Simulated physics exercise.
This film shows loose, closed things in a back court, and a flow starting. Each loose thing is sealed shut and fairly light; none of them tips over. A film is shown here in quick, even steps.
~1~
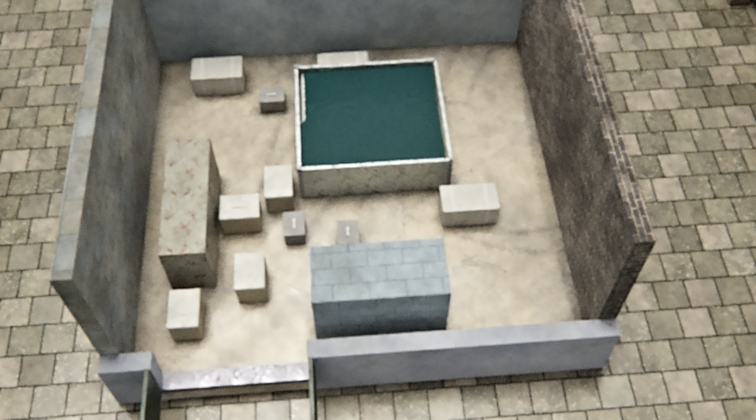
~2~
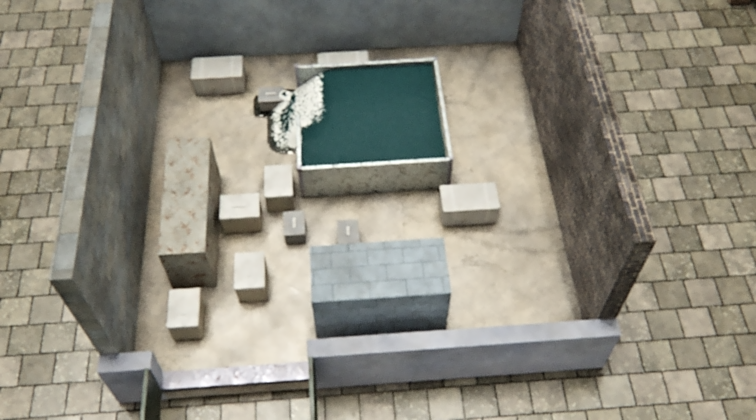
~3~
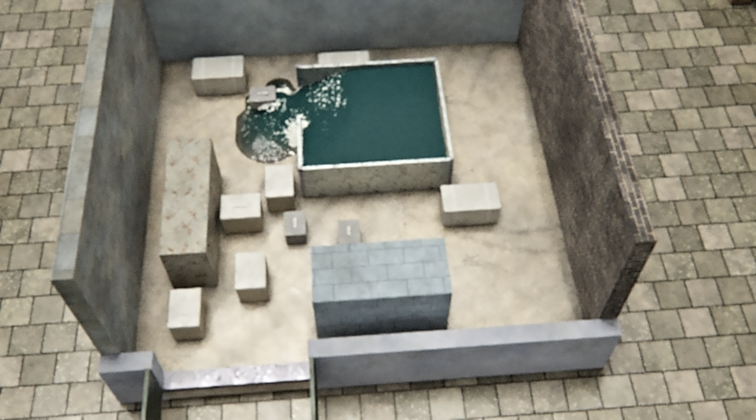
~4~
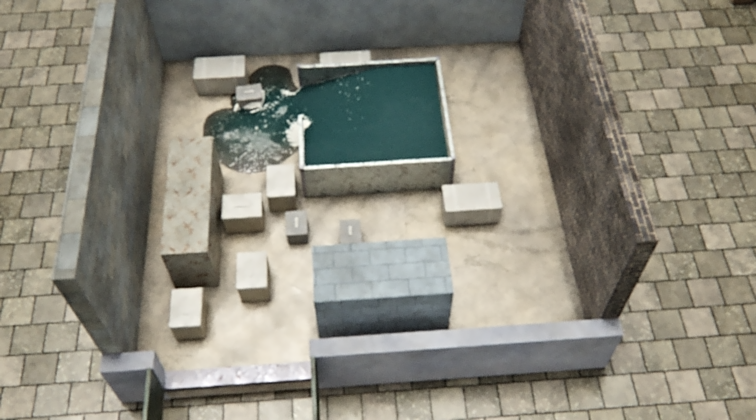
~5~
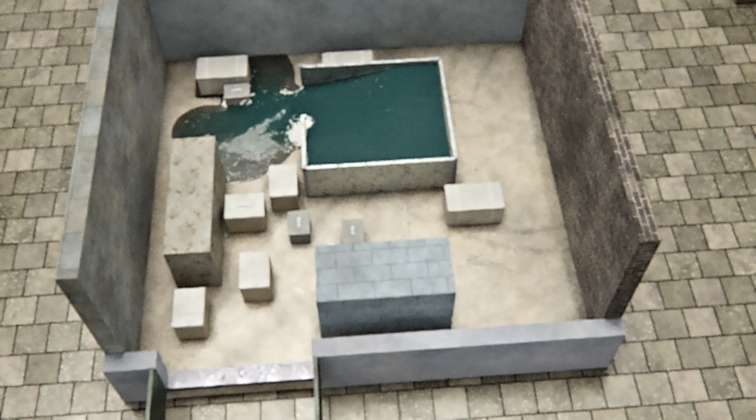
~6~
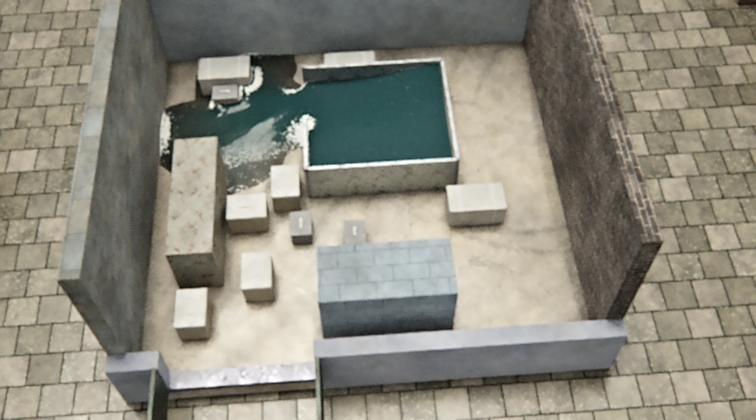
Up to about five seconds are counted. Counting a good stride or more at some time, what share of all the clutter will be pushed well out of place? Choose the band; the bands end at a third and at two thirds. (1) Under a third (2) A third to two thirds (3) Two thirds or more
A third to two thirds.
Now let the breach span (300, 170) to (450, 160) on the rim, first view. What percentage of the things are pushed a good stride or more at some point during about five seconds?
That works out to some 70 %.
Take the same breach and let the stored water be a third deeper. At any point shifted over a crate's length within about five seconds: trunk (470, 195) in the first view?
For this item: Stayed within that.
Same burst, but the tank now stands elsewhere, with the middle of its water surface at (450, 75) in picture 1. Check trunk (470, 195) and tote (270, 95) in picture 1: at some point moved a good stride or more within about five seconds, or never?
Taking them in the order you gave, the first did not get there and the second got carried that far.
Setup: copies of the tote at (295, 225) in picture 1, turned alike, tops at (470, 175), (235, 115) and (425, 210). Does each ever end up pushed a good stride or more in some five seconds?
Listed in order: Hardly budges, displaced, then hardly budges.
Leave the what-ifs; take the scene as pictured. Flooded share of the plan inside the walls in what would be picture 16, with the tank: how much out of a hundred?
Something like 35 in a hundred.
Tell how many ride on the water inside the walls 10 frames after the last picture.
Counting them up gives 2.
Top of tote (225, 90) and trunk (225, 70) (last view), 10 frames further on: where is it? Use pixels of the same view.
Estimate: First at (176, 72), second at (199, 47), approximately.
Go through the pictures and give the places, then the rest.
The first frame shows a tote at (272, 94) rests on the ground; a trunk at (217, 68), on the bottom; 0 of 10 have shifted.
The second frame shows a tote at (271, 94), on the bottom; a trunk at (217, 67), on the bottom; 0 of 10 have shifted.
The third frame shows a tote at (263, 94), on the bottom, close to its start; a trunk at (218, 67) rests on the ground; 1 of 10 have shifted.
The fourth frame shows a tote at (249, 92), on the bottom, a stride from its start; a trunk at (219, 67), on the bottom; 1 of 10 have shifted.
The fifth frame shows a tote at (237, 90), on the bottom, a stride from its start; a trunk at (222, 67), on the bottom; 1 of 10 have shifted.
The sixth frame shows a tote at (225, 91), on the bottom, a stride from its start; a trunk at (224, 68), on the bottom; 1 of 10 have shifted.
A moment on, 1 of 10 are well off their spots; 0 afloat.
Next, 1 of 10 are well off their spots; 2 afloat.
Later, 1 of 10 are well off their spots; 2 afloat.
In the end, 4 of 10 are well off their spots, and 4 have been at some point; 6 afloat.
